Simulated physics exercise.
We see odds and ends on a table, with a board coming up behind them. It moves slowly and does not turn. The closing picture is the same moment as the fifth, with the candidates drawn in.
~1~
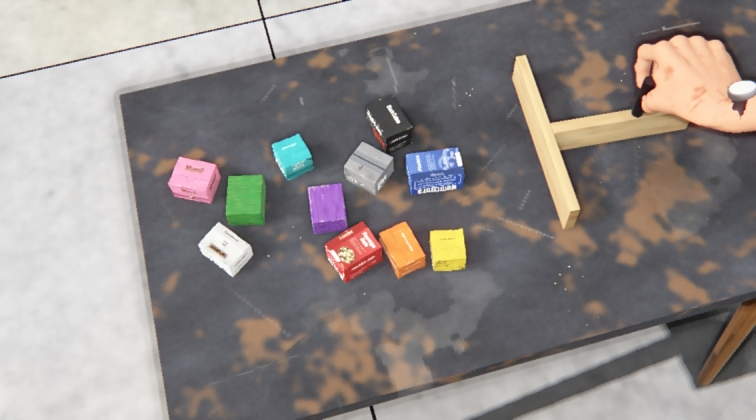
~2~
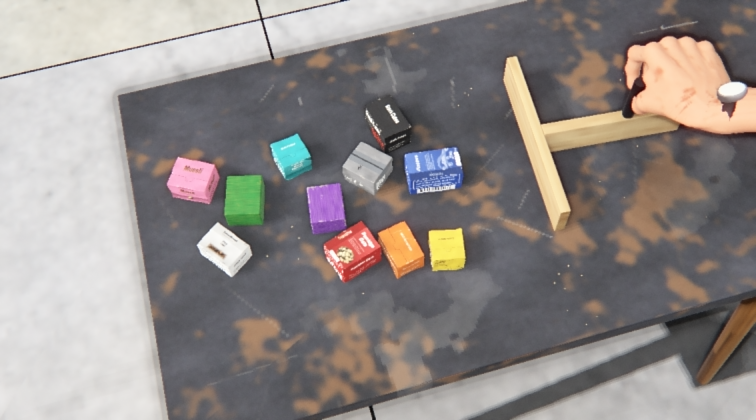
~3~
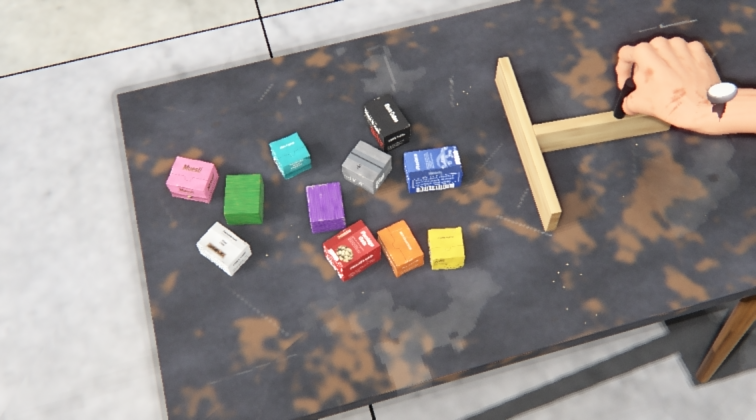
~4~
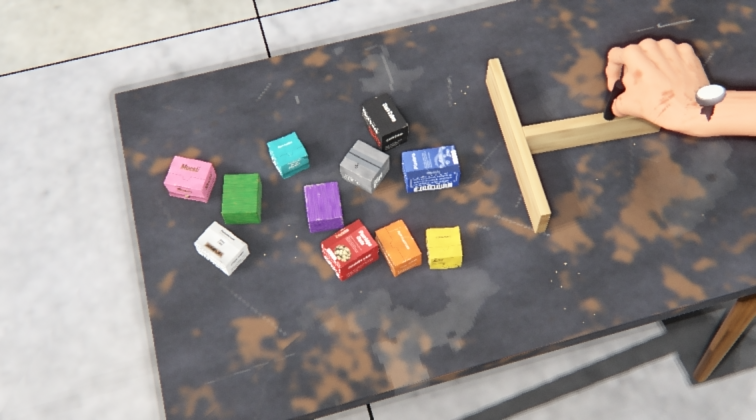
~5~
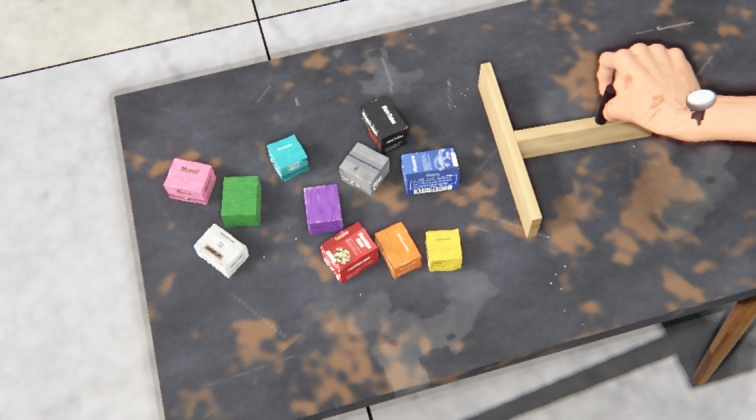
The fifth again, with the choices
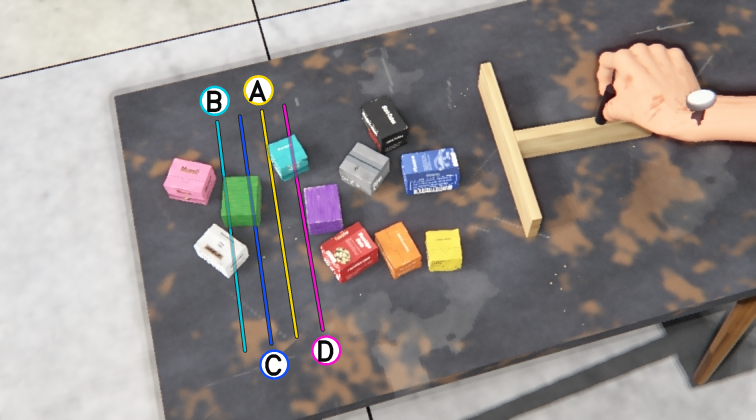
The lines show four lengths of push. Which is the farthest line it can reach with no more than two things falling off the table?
No farther than B.
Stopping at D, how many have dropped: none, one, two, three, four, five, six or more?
The count is none.
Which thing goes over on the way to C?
The white packet.
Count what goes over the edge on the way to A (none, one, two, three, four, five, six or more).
In all, none.
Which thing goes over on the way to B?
The white packet goes over.
On the copy, A at (278, 215); B at (230, 227); C at (254, 221); D at (302, 209).
On B. First, board (411, 161); yellow packet (410, 262); orange packet (376, 256).
Then, board (309, 187); white packet (186, 252); pink packet (177, 181).
Finally, board (229, 208); white packet over the edge; red packet (148, 290); one fallen.
By contrast, A is within the limit but short; C is within the limit but short; D is within the limit but short.
